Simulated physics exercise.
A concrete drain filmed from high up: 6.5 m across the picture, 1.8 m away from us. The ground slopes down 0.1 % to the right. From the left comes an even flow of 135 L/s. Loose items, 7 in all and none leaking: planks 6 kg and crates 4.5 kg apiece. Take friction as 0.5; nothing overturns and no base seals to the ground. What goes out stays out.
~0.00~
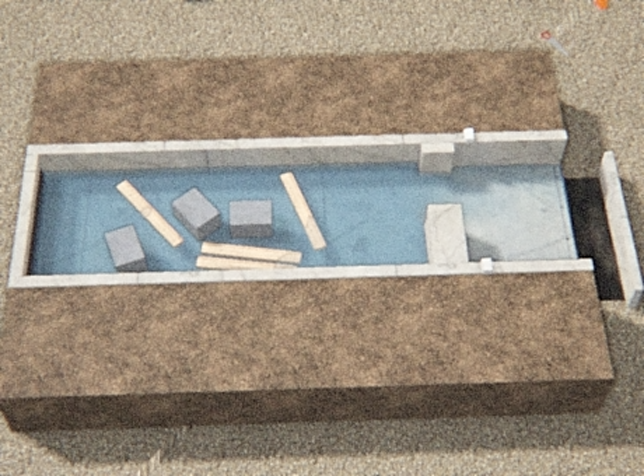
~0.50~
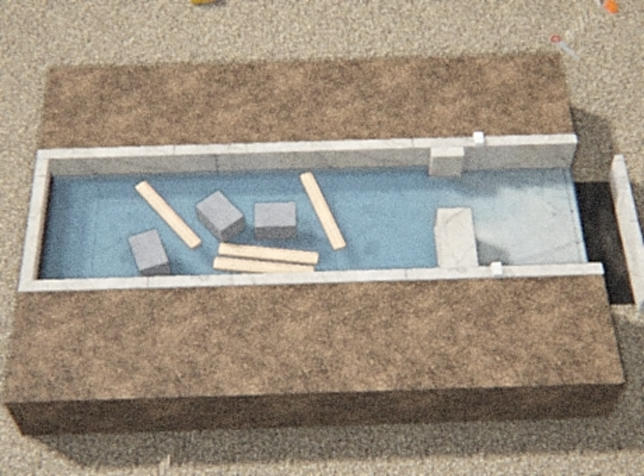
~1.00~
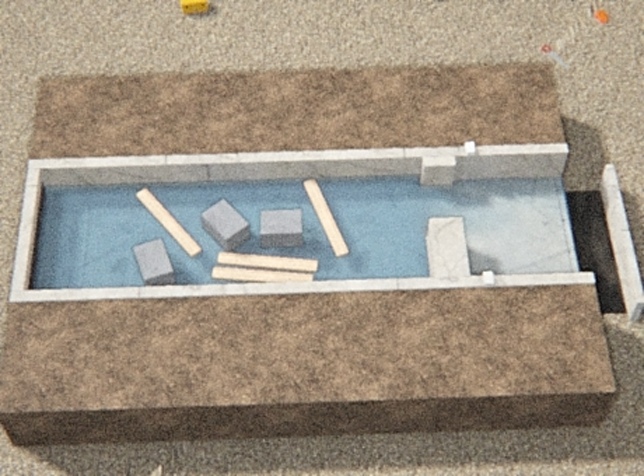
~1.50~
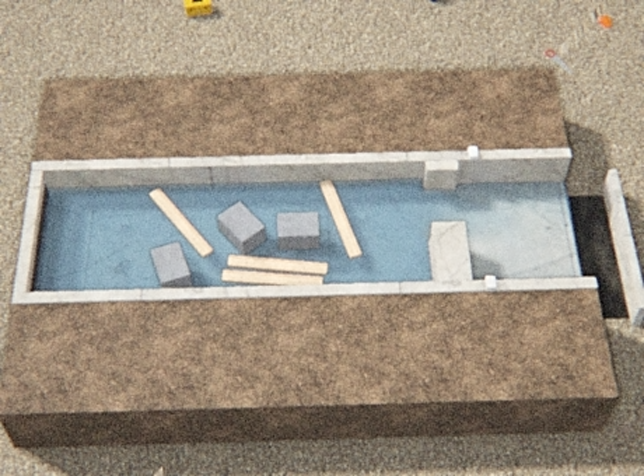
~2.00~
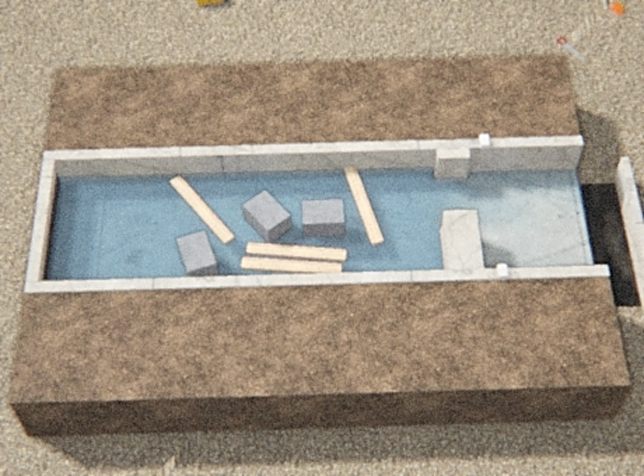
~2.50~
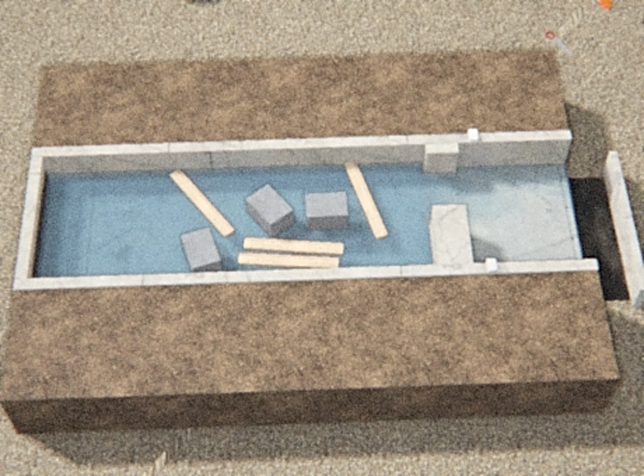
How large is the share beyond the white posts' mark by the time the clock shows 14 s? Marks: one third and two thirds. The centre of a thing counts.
It is under a third.
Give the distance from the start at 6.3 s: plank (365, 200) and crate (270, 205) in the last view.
In turn: 140 cm, 200 cm.
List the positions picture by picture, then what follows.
The first picture shows a crate at (251, 212) floats; a crate at (124, 245), afloat; 21 cm deep round most things; 0 of 7 have shifted.
The second picture shows a crate at (275, 214), afloat, 18 cm from its start; a crate at (148, 249), afloat, 16 cm from its start; 22 cm deep round most things; 7 of 7 have shifted.
The third picture shows a crate at (281, 222) floats, 36 cm from its start; a crate at (153, 259), afloat, 32 cm from its start; about 2080 L in view; 7 of 7 have shifted.
The fourth picture shows a crate at (298, 224) floats, 53 cm from its start; a crate at (170, 262) floats, 50 cm from its start; 22 cm deep round most things; 7 of 7 have shifted.
The fifth picture shows a crate at (323, 212) floats, 70 cm from its start; a crate at (196, 251), afloat, 67 cm from its start; 22 cm deep round most things; 7 of 7 have shifted.
The sixth picture shows a crate at (327, 204) floats, 87 cm from its start; a crate at (201, 248), afloat, 85 cm from its start; 22 cm deep round most things; 7 of 7 have shifted.
After 3.5 s 0 of 7 are over the mark; 7 afloat.
After 6.3 s 0 of 7 are over the mark; 7 afloat.
After 10.0 s 0 of 7 are over the mark; 7 afloat.
After 14.0 s 0 of 7 are over the mark; 7 afloat.
